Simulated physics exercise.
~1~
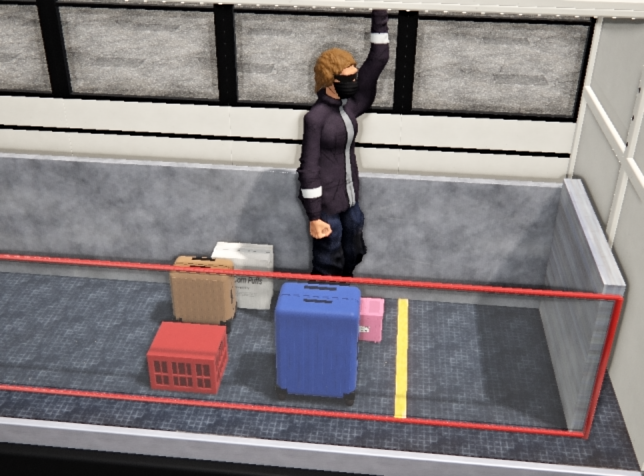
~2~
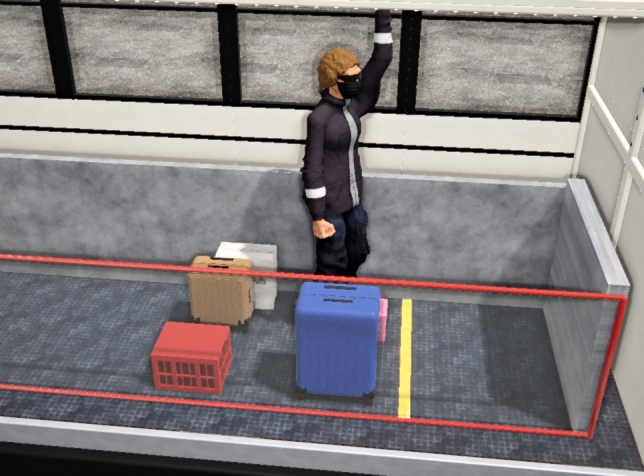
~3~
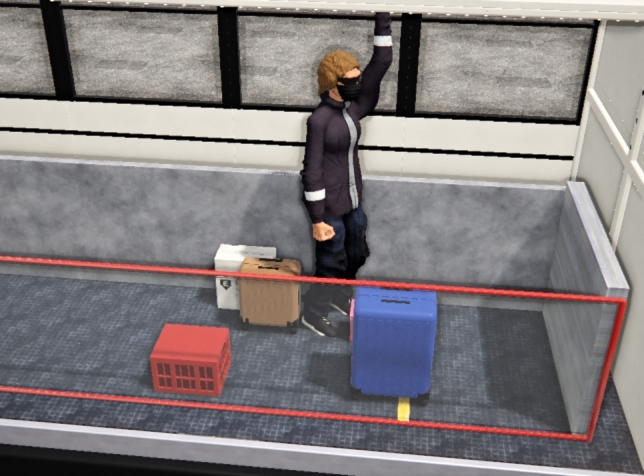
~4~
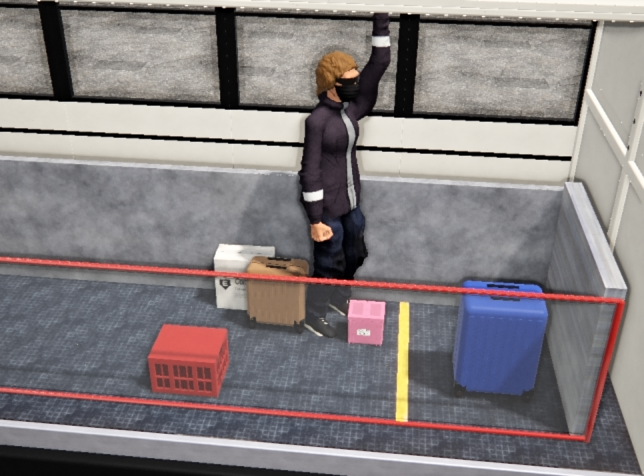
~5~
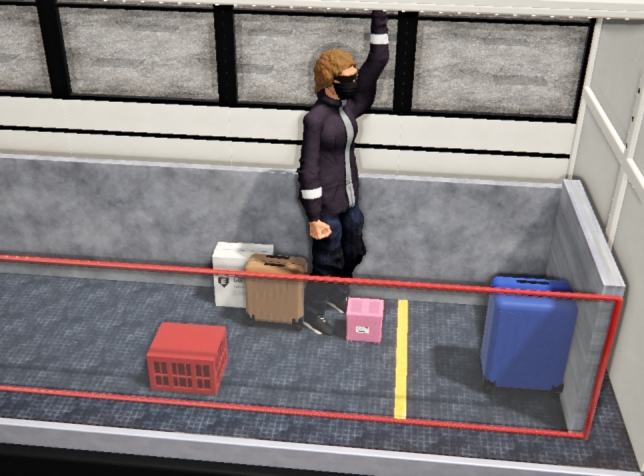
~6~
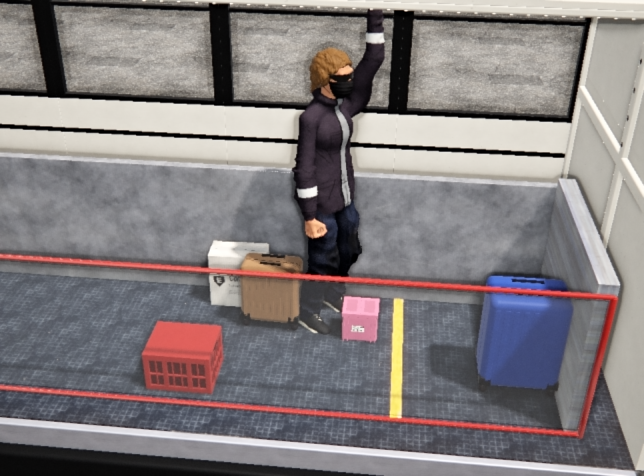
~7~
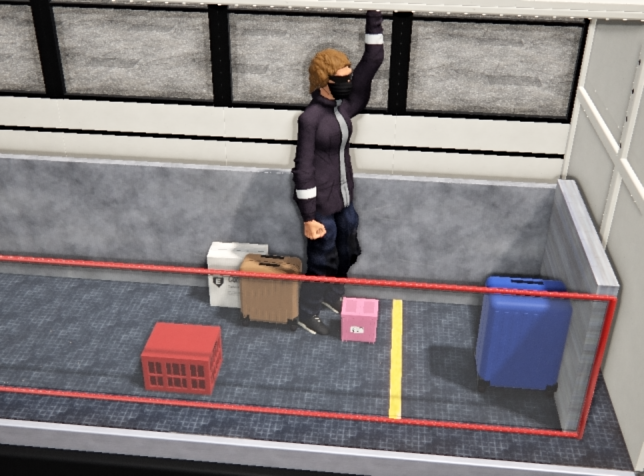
Masked traveller standing still, one arm raised, as a blue suitcase rolls right past a yellow line and a brown case stops short.
